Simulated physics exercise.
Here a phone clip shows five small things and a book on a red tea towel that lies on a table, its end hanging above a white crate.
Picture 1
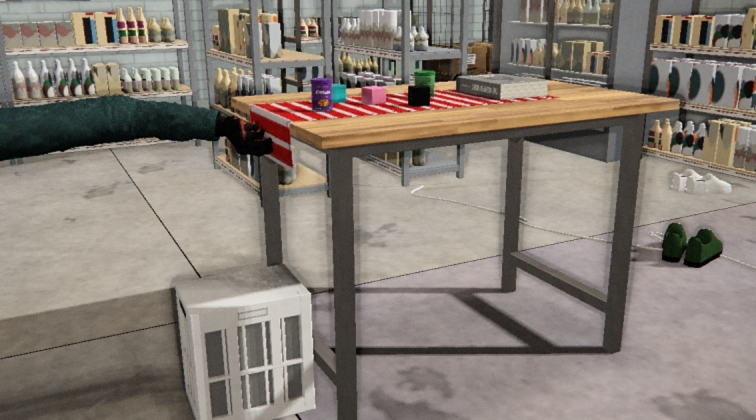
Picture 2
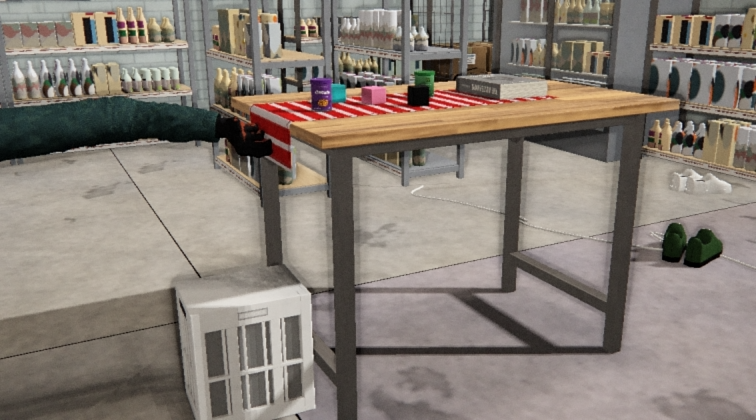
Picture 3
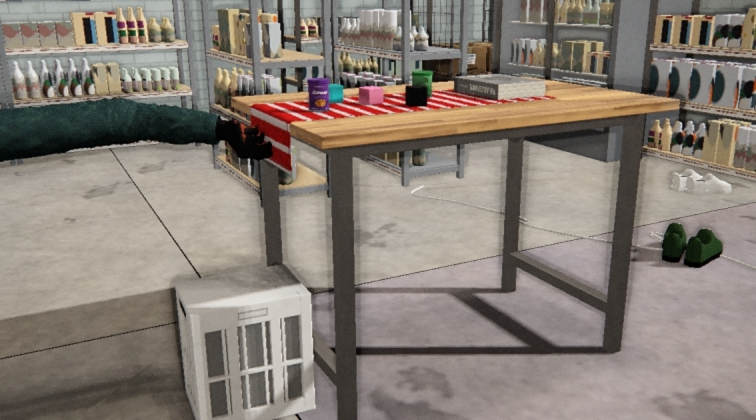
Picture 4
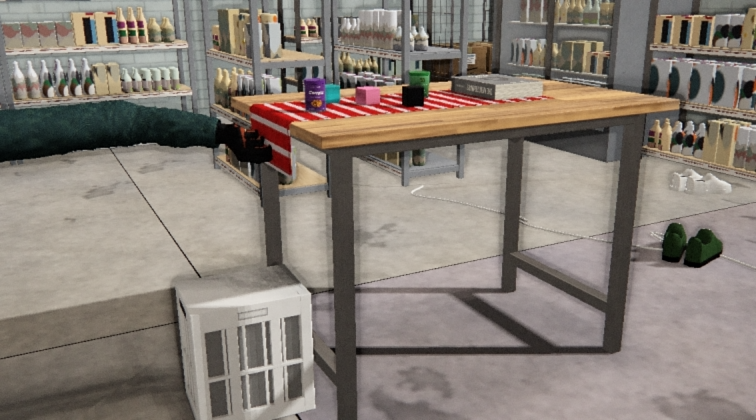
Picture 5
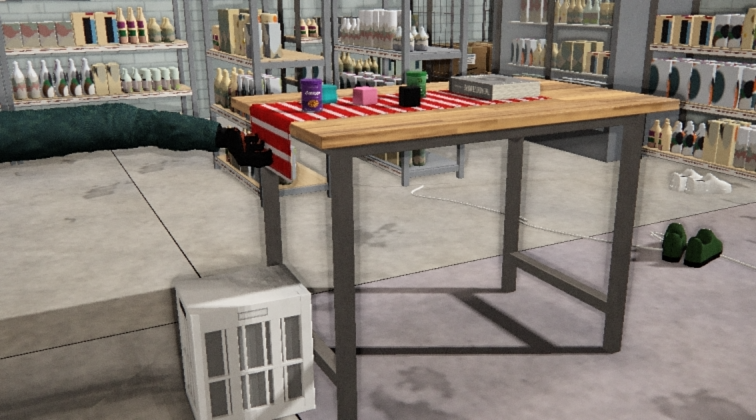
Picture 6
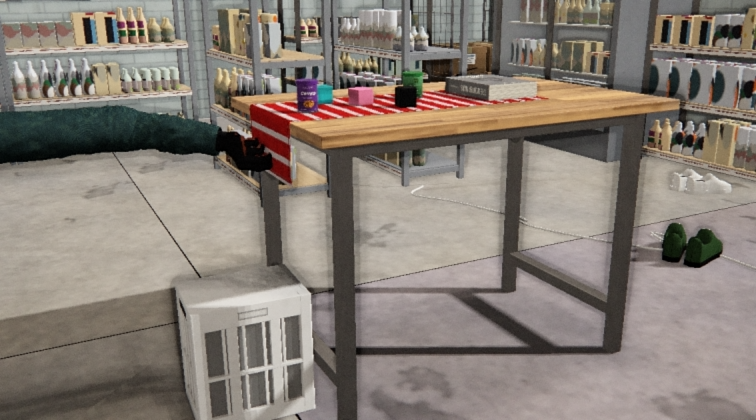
A red-and-white striped cloth slides slightly left across a wooden table as a dark-gloved hand pulls its hanging end lower above a white crate, carrying five small, colourful items and a book a short way left.
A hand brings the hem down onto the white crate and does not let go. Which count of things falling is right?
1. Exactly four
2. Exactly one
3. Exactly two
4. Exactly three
Option 4: Exactly three.
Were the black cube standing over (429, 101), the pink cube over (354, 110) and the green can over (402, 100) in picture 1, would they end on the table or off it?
For the black cube it's staying, for the pink cube it's falling, for the green can it's staying.
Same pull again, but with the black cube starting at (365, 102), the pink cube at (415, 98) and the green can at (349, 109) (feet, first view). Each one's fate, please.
Outcome: Black cube is gone; pink cube keeps its perch; green can is gone.
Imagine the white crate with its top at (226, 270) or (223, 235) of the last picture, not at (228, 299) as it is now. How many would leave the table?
Then 2 and 1.
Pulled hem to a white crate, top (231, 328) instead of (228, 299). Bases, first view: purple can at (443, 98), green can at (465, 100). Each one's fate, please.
So the purple can stays there, and the green can stays there.
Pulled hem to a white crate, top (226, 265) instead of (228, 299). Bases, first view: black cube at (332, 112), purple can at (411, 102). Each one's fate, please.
Result - the black cube comes off, and the purple can stays put.
Early on, hem near (272, 239); purple can gone.
Midway, hem on the crate; purple can, turquoise cube and pink cube gone.
Finally, hem on the crate; purple can, turquoise cube and pink cube gone. Over the edge go three.
